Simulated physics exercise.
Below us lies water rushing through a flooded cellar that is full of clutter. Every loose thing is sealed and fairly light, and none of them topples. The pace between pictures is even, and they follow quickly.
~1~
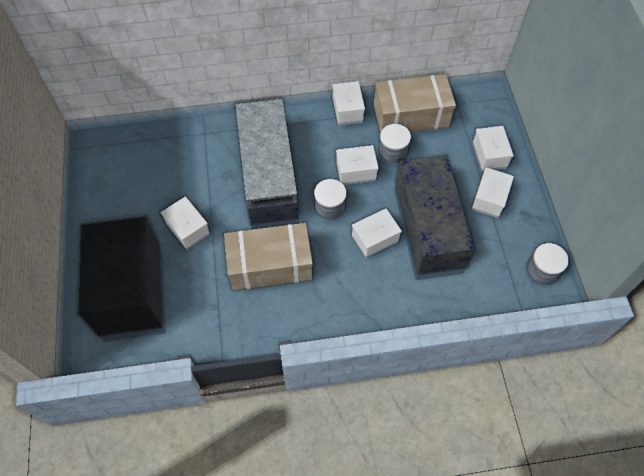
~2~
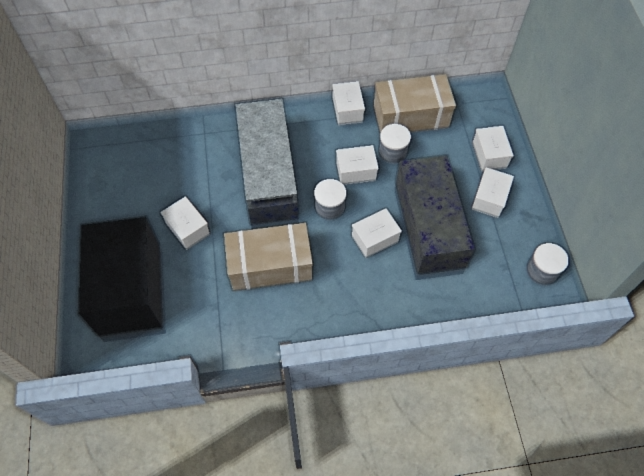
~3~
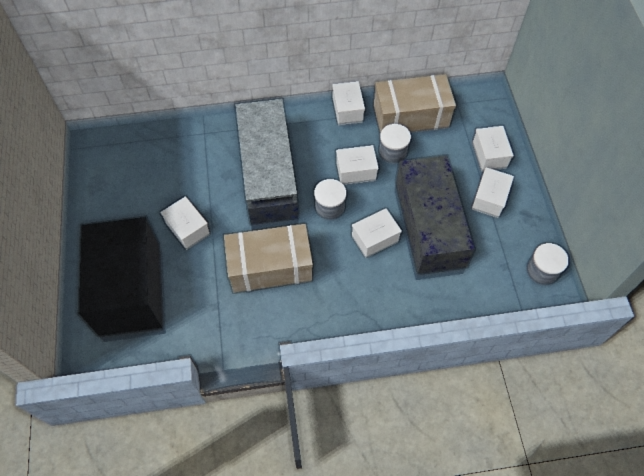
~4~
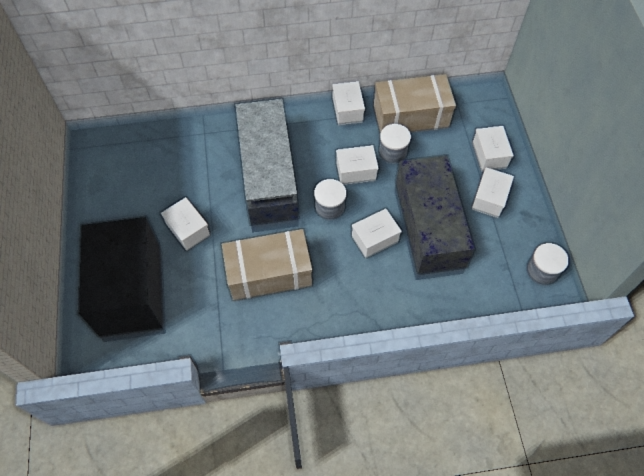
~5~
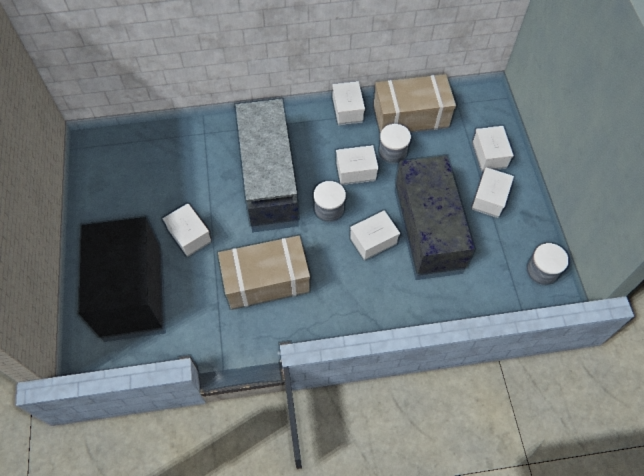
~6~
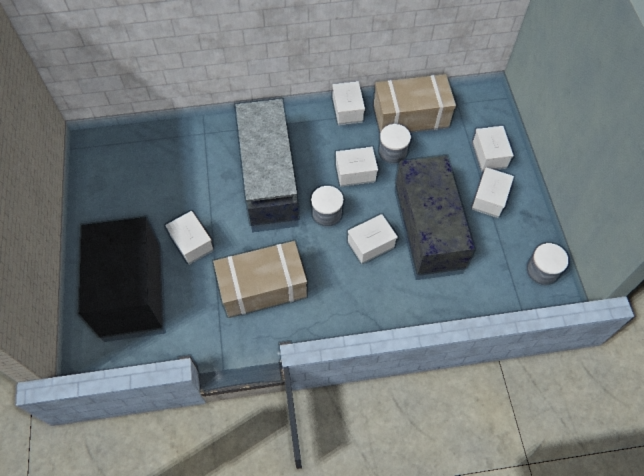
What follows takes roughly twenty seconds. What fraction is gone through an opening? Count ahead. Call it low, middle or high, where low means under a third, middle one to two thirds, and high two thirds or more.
Middle.
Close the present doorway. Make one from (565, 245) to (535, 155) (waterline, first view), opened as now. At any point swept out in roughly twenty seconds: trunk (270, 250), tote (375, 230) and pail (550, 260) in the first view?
Remains, remains, escapes.
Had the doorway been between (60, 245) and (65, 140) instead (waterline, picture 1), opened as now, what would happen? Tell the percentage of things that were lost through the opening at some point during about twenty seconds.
Roughly 50 in a hundred.
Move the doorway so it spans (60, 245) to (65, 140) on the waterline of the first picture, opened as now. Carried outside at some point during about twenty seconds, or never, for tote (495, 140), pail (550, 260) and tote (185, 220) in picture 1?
Retained; retained; lost.
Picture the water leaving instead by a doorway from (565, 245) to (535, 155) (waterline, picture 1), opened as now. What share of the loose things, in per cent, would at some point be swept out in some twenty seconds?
That would be near 70 per cent of the things.
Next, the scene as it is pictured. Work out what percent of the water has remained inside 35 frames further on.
It comes out at 64 parts in a hundred.
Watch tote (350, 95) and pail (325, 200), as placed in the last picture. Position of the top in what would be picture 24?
About (314, 109) and (240, 317).
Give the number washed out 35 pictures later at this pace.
Count: 5.
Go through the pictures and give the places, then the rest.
In the first picture, a trunk at (268, 248) floats; a tote at (184, 218) floats; 0 of 11 have shifted.
In the second picture, a trunk at (268, 248), afloat; a tote at (184, 218) floats; 0 of 11 have shifted.
In the third picture, a trunk at (268, 250), afloat; a tote at (184, 218) floats; 0 of 11 have shifted.
In the fourth picture, a trunk at (266, 257) floats, close to its start; a tote at (184, 219) floats; 1 of 11 have shifted.
In the fifth picture, a trunk at (263, 264), afloat, close to its start; a tote at (186, 225) floats, close to its start; 2 of 11 have shifted.
In the sixth picture, a trunk at (260, 271), afloat, close to its start; a tote at (188, 232), afloat, close to its start; 4 of 11 have shifted.
A moment on, 0 of 11 are out; 11 afloat.
Next, 2 of 11 are out; 9 afloat.
Later, 5 of 11 are out; 6 afloat.
In the end, 5 of 11 are out; 6 afloat.
